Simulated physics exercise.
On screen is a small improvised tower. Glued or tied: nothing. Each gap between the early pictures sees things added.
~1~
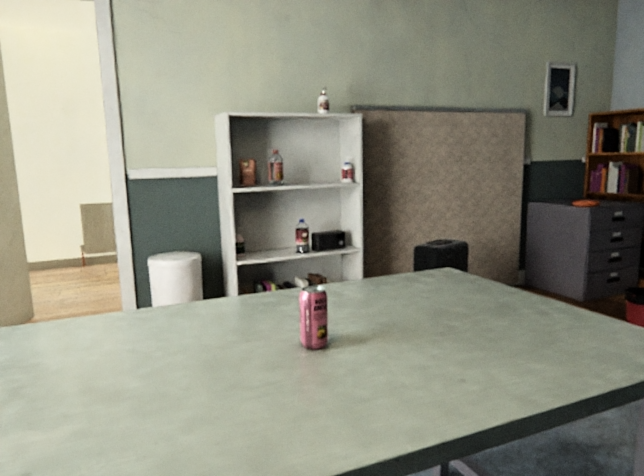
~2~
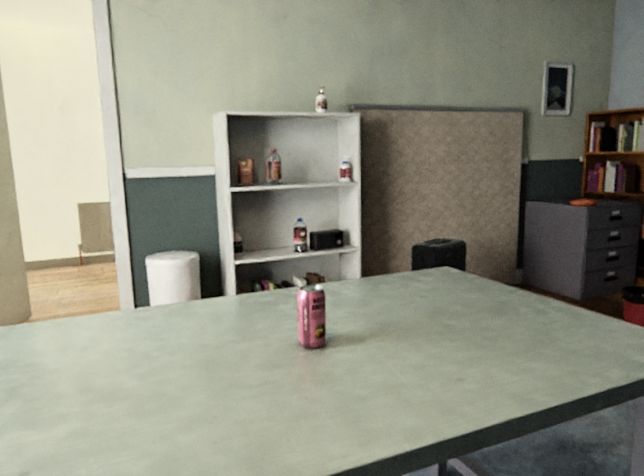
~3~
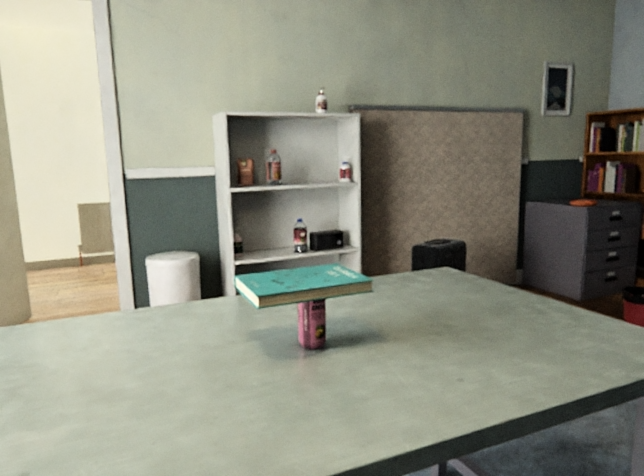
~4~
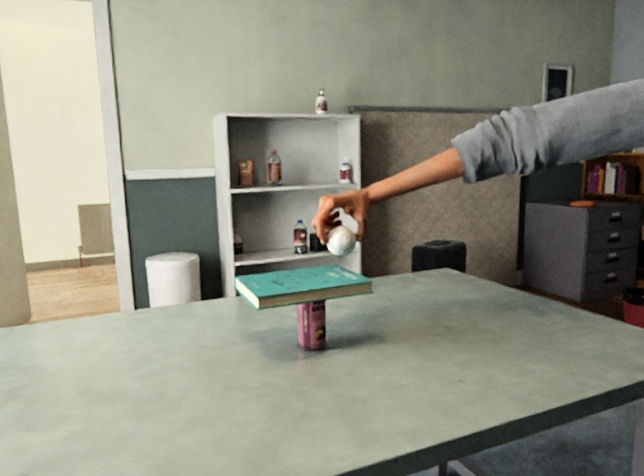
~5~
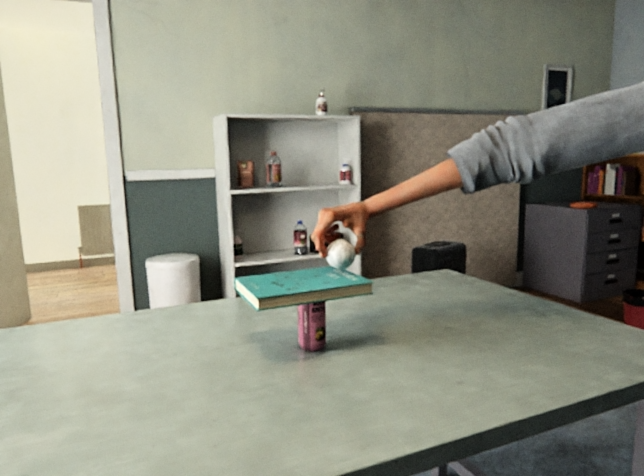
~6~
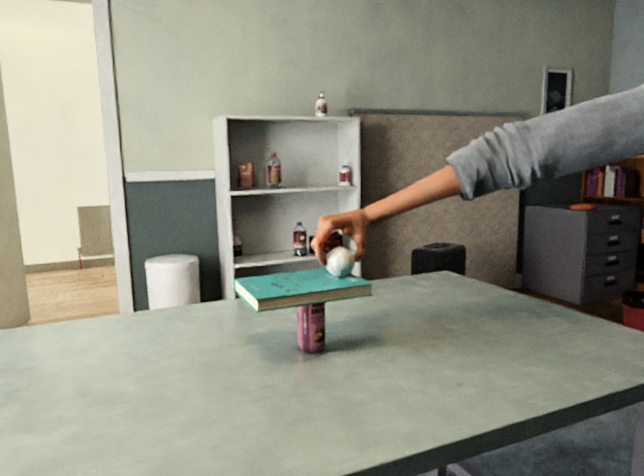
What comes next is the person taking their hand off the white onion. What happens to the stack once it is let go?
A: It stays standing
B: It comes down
(A) It stays standing.
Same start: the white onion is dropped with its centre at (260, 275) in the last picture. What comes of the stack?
Topples.
Then, 0.20 s past the last view, nothing moves.
Then, 0.40 s past the last view, white onion resting near (340, 262).
Finally, all 3 still in place. Final places as the last picture's camera would see them, white onion near (340, 262). The stack keeps its balance.
